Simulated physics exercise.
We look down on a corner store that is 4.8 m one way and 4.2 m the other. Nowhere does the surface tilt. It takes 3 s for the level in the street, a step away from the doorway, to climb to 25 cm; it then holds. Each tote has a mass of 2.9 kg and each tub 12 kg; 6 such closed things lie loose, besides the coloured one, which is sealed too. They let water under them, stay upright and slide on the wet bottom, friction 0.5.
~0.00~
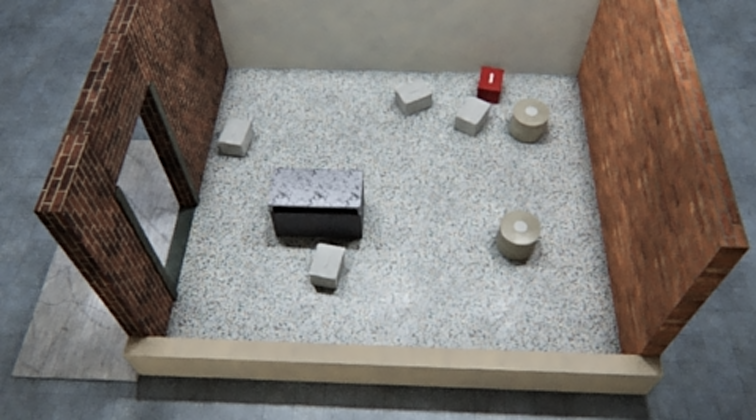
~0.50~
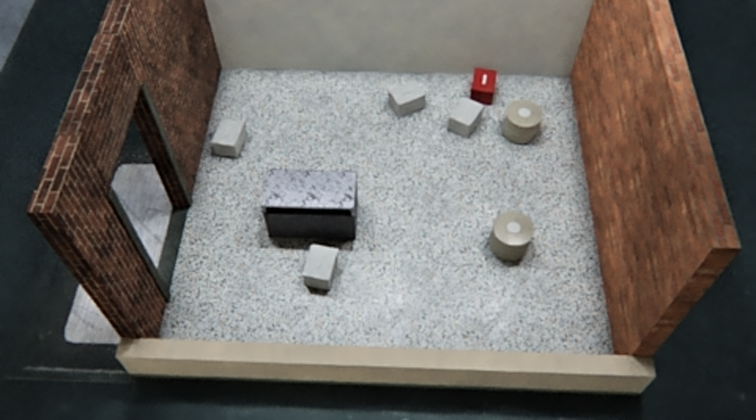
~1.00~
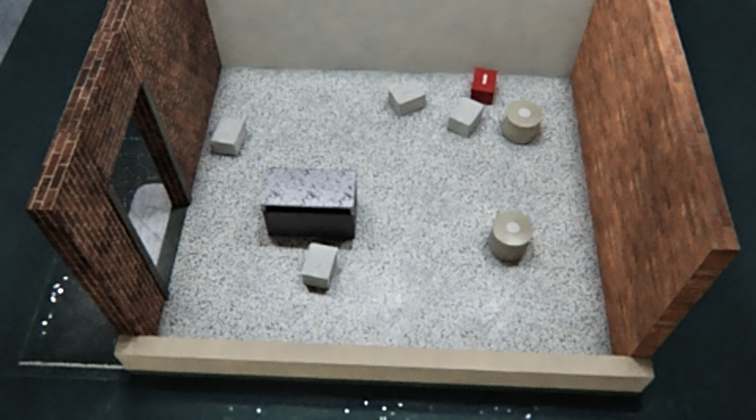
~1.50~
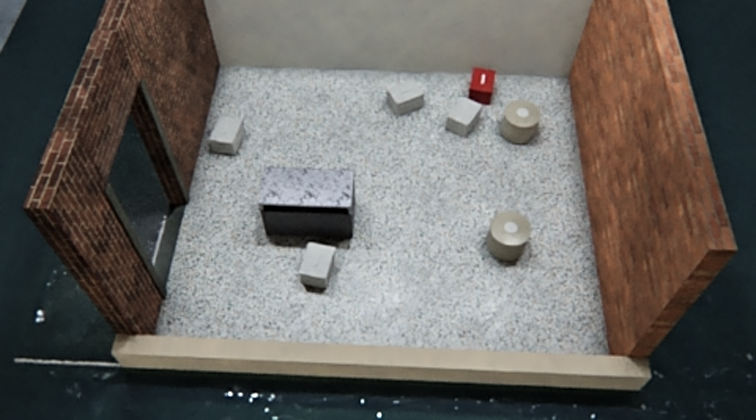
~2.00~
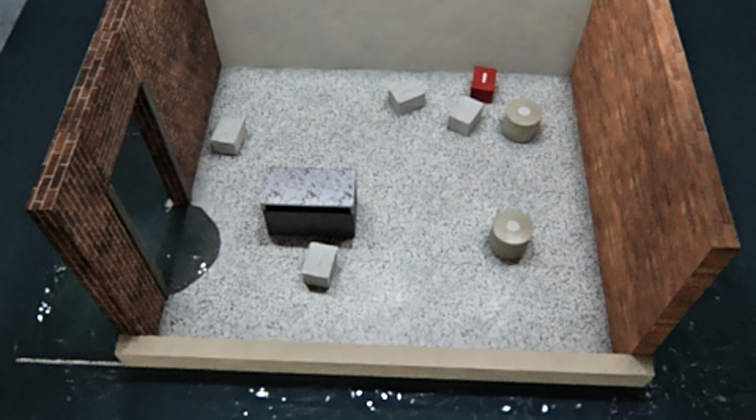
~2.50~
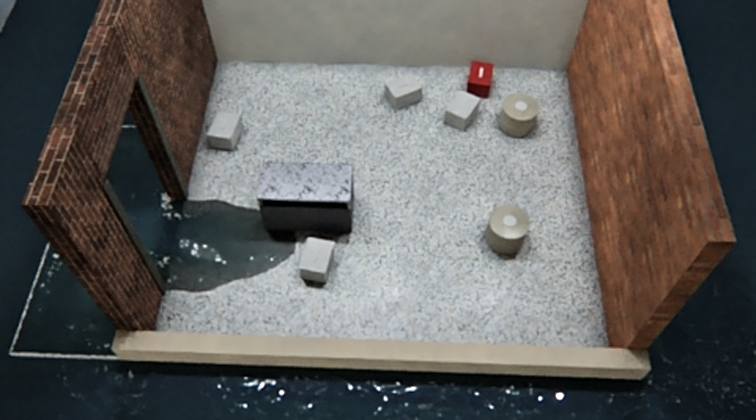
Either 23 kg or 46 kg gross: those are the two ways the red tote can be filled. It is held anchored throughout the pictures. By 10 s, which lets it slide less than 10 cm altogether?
Extra weight is not needed.
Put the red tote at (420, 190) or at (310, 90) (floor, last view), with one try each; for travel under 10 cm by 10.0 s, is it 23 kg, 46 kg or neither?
Taking them in turn, the lighter mass keeps it, and the lighter mass keeps it.
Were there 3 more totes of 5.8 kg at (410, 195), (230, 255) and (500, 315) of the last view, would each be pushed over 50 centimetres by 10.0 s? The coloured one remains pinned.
Order as asked: Stays within / goes beyond / goes beyond.
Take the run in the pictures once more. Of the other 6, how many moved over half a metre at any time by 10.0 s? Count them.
That comes to 6.
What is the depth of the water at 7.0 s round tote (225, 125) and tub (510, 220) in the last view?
Depths: Near 3 cm, then near 5 cm.
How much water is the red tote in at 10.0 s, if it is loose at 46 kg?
13 cm, roughly.
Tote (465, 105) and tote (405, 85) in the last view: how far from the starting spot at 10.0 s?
100 cm and 120 cm respectively.
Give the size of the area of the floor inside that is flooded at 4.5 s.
About 10.5 m2.
After 3.5 s the red tote would be 0 cm from its start with 23 kg and 0 cm from its start with 46 kg; 0 cm of water round it then.
After 4.5 s the red tote would be 0 cm from its start with 23 kg and 0 cm from its start with 46 kg; 0 cm of water round it then.
After 7.0 s the red tote would be 0 cm from its start with 23 kg and 0 cm from its start with 46 kg; 3 cm of water round it then.
After 10.0 s the red tote would be 0 cm from its start with 23 kg and 0 cm from its start with 46 kg; 13 cm of water round it then.
